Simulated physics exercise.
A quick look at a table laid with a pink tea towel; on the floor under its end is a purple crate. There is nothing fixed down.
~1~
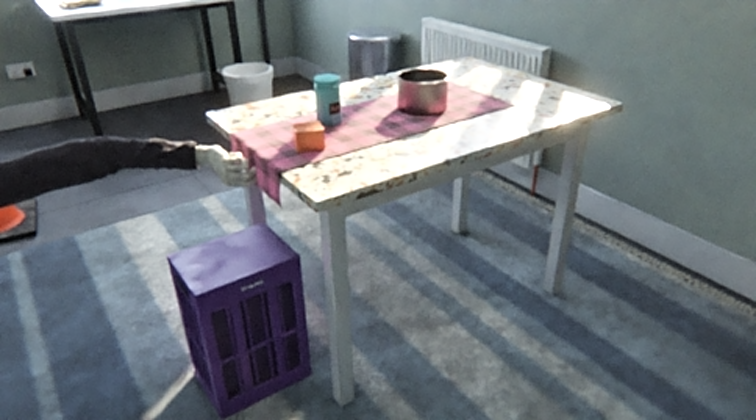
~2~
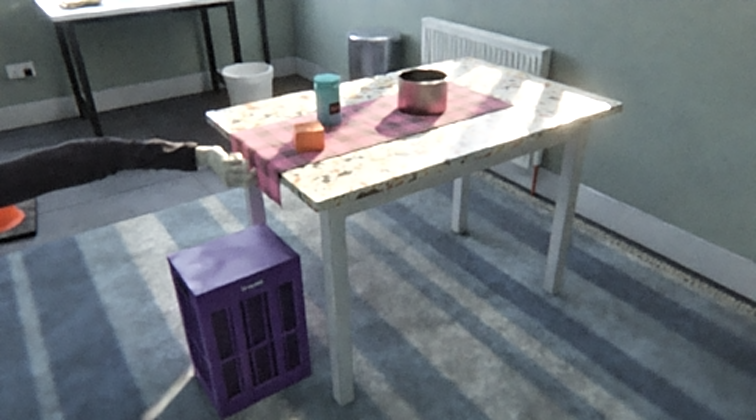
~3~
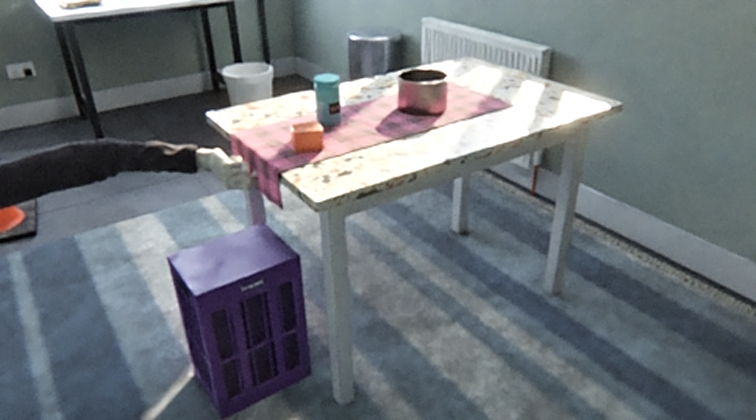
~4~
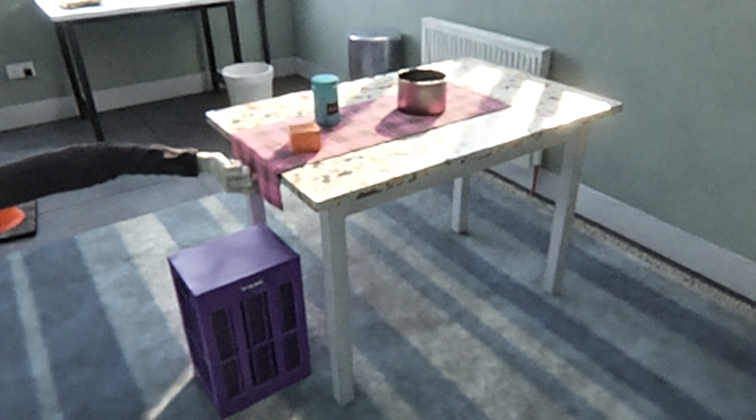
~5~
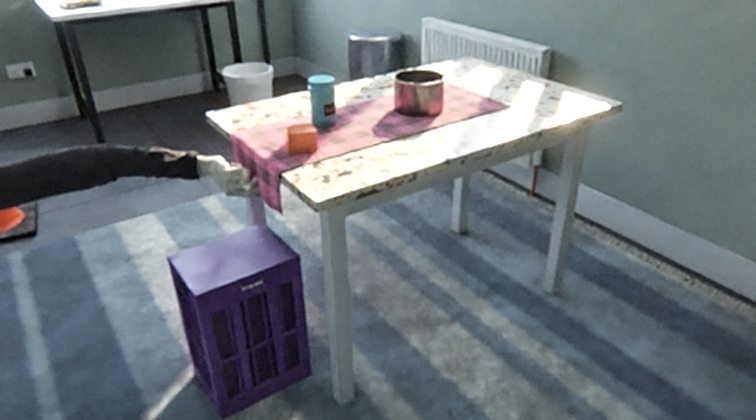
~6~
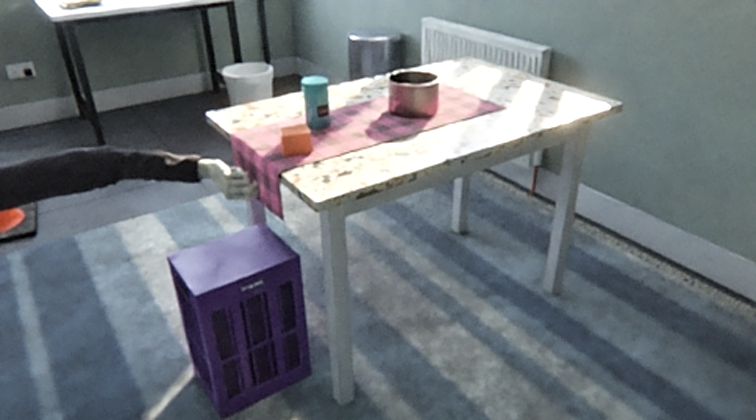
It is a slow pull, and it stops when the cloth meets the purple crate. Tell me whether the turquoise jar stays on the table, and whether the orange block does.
The turquoise jar stays on. The orange block falls off.
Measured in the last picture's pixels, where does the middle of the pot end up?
In the last view, roughly at (373, 104).
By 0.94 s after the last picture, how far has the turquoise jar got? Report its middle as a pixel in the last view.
At the stated time, position (275, 113).
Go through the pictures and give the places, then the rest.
In the first frame, tea towel end (282, 209); turquoise jar (327, 78); orange block (308, 126); pot (423, 75); top of the crate (223, 271).
In the second frame, tea towel end (282, 209), far hem (516, 105); orange block (307, 126); orange block stands on the cloth.
In the third frame, tea towel end (283, 210); turquoise jar (327, 78).
In the fourth frame, tea towel end (283, 212), far hem (514, 106); orange block (303, 127).
In the fifth frame, tea towel end (283, 216); turquoise jar (322, 79).
In the sixth frame, tea towel end (284, 222), far hem (507, 108); turquoise jar (315, 80); orange block (294, 130); top of the crate (223, 271).
Then, 0.40 s later than the last view, hem going down; jar carried along near (298, 107); block carried along near (274, 146).
Then, 0.94 s later than the last view, hem on the crate; jar carried along near (275, 113); block over the edge.
Finally, hem on the crate; jar carried along near (269, 114); block over the edge. The turquoise jar keeps clear of the edge and the orange block falls off.
